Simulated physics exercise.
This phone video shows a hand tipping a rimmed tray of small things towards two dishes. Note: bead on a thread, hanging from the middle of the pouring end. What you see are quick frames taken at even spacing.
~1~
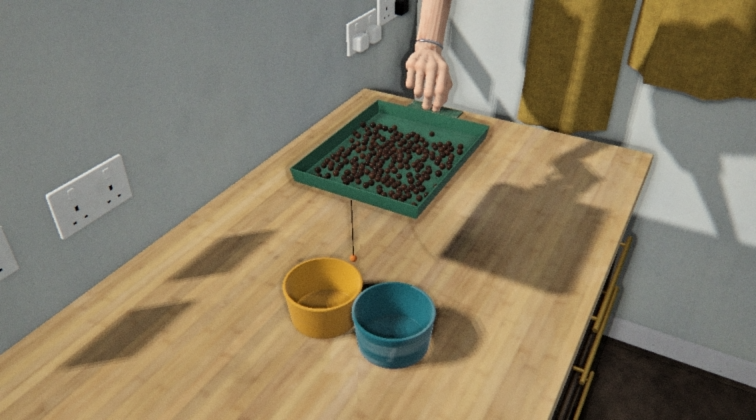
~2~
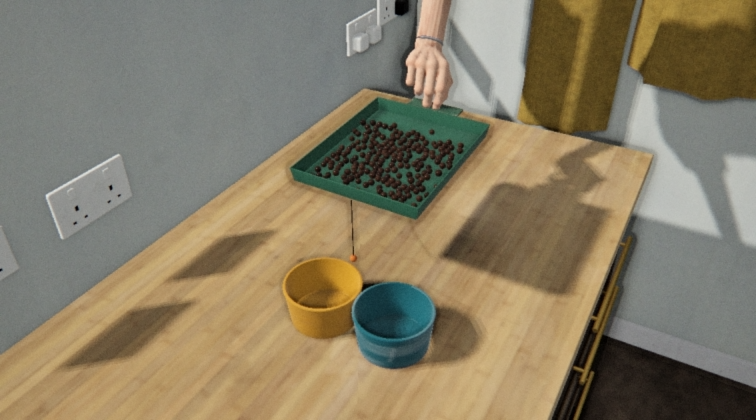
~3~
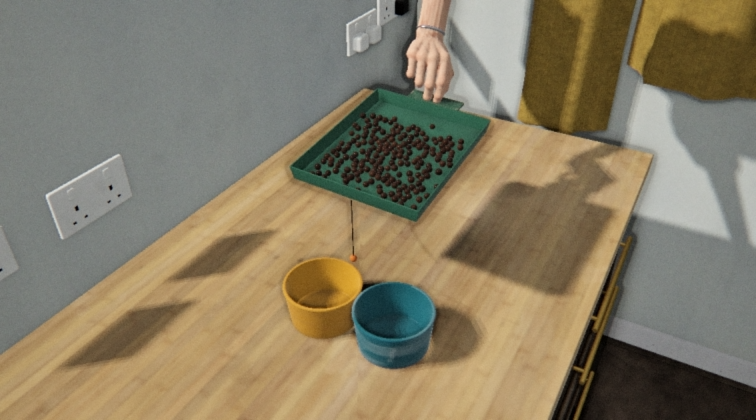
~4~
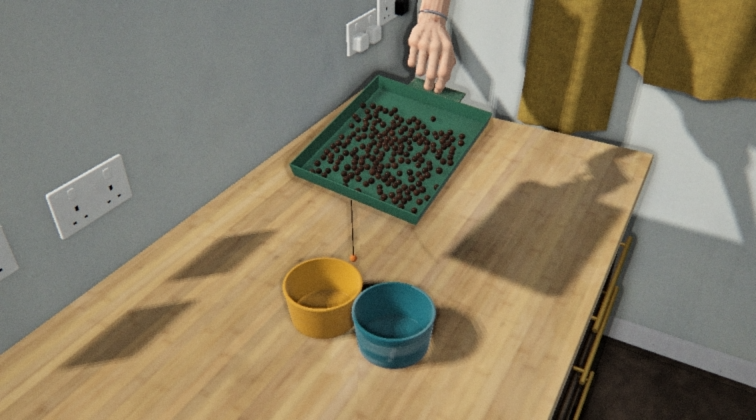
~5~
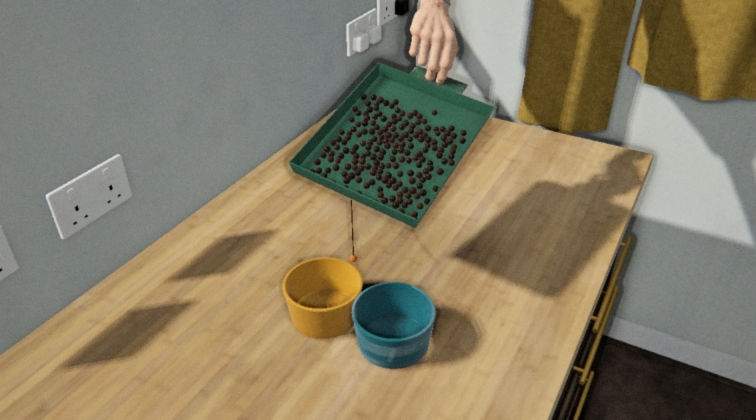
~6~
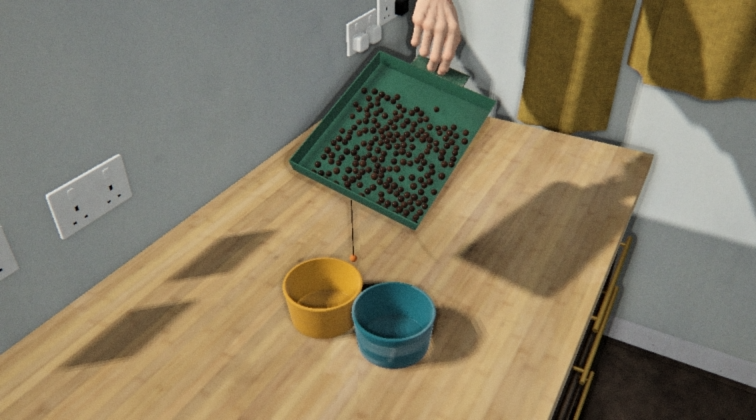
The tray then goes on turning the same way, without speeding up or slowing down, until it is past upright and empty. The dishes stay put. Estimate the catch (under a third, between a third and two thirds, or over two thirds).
Reaches a third but not past two thirds.
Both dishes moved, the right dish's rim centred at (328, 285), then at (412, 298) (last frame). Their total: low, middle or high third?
In order of the places: Under a third, then beyond two thirds.
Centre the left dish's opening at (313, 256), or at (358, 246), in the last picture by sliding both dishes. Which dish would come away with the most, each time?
First spot: The dish on the right-hand side; second spot: The dish on the right-hand side.
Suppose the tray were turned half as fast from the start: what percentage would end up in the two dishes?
It would be close to 60 per cent.
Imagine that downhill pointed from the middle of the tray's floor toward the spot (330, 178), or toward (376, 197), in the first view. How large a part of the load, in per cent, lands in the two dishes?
Roughly 10 per cent, and 90 per cent.
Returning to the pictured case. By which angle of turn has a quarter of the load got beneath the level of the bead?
It's turned some 80 degrees by then.
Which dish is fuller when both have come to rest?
That's the right side.
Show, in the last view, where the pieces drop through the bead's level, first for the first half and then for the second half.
Initially about (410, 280); subsequently about (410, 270).
Shortly afterwards, tray tipped steeply; all but a few on the tray; only a few in the right dish; a little in the air.
Next, tray tipped past a quarter turn; a little on the tray; near half in the right dish; near a quarter outside both; a little in the air.
Some moments later, tray tipped past a quarter turn; near half in the right dish; near half outside both.
In the end, tray tipped past a quarter turn; near half in the right dish; none at all in the left dish; near half outside both.
